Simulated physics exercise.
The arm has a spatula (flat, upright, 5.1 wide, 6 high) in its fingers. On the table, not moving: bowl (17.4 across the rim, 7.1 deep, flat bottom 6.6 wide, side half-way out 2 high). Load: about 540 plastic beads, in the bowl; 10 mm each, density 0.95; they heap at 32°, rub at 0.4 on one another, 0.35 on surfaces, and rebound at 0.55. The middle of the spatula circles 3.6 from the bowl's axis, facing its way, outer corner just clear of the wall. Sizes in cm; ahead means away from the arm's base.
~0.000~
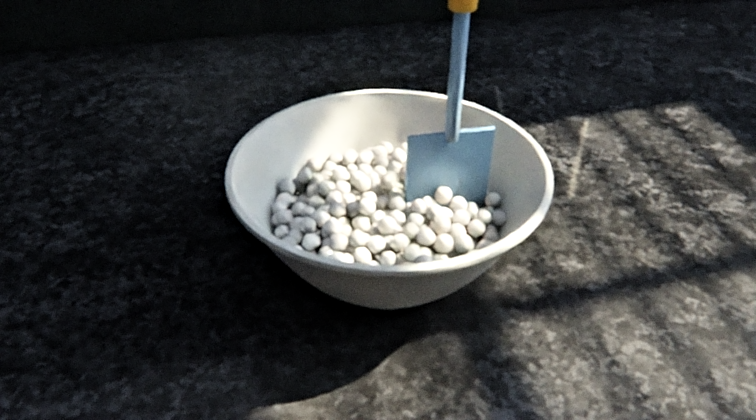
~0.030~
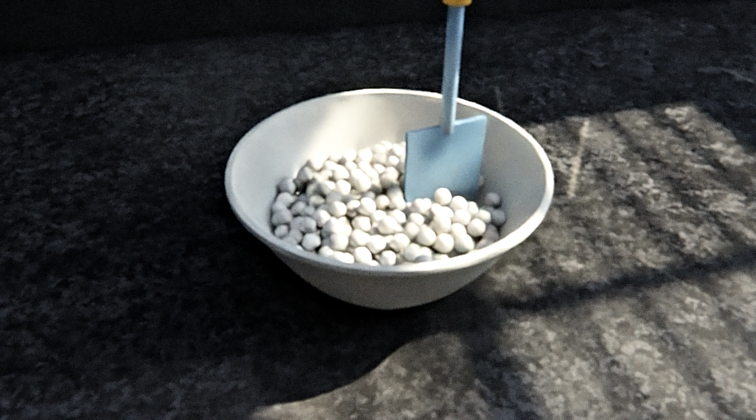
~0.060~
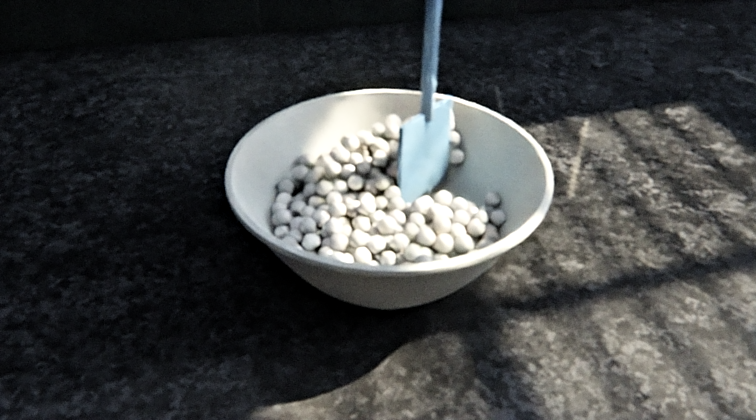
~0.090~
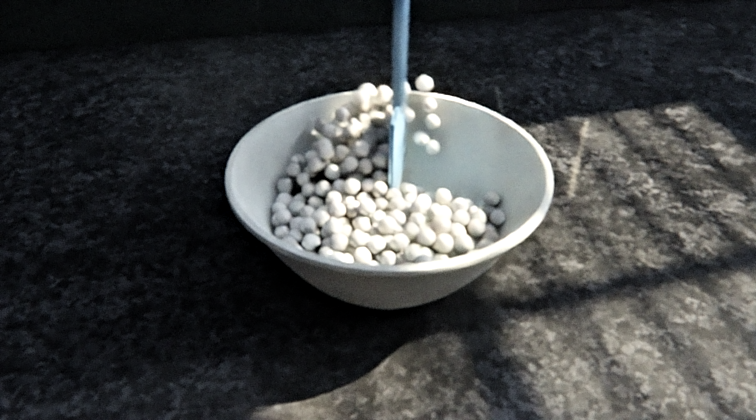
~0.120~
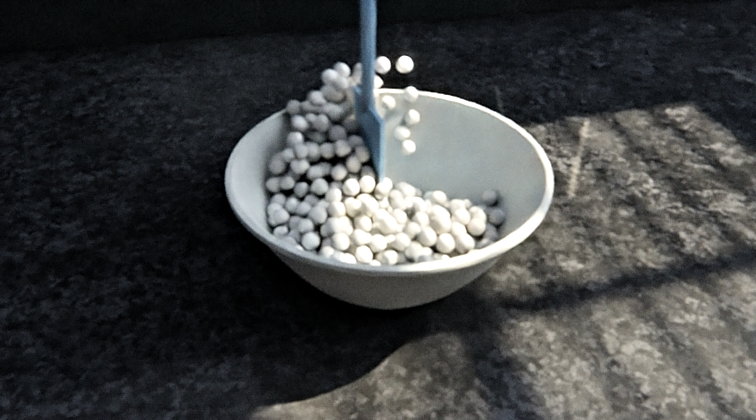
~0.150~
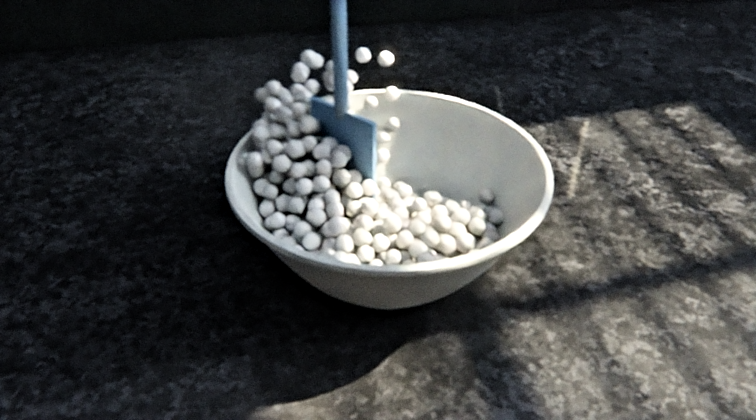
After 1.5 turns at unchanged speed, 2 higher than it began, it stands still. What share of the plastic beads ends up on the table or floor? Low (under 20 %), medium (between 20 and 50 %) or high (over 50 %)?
On the table or floor the share is medium, between 20 and 50 %.
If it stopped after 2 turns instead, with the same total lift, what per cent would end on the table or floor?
In that case some 25 per cent.
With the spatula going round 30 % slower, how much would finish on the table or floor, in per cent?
Then about 15 per cent.
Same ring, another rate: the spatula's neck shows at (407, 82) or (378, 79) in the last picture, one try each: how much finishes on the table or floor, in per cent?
Some 5 and 10 per cent.
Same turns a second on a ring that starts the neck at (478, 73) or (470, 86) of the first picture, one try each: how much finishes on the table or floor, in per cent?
About 0 and 15 per cent.
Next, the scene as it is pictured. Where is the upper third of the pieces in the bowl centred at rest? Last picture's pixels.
Around (384, 205).
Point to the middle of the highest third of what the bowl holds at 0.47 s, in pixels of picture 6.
Around (390, 176).
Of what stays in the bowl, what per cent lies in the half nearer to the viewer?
Roughly 50 per cent.
By 0.31 s, 284° round, highest piece 11 above the table; 461 in the bowl, 28 on the table or floor, 49 in flight or on the tool.
By 0.47 s, 82° round, highest piece 10 above the table; 414 in the bowl, 98 on the table or floor, 26 in flight or on the tool.
By 0.76 s, 180° round, highest piece 6 above the table; 399 in the bowl, 139 on the table or floor.
By 1.46 s, 180° round, highest piece 6 above the table; 399 in the bowl, 139 on the table or floor.
Final count, 399 in the bowl, 139 on the table or floor. That is 26 % on the table or floor.
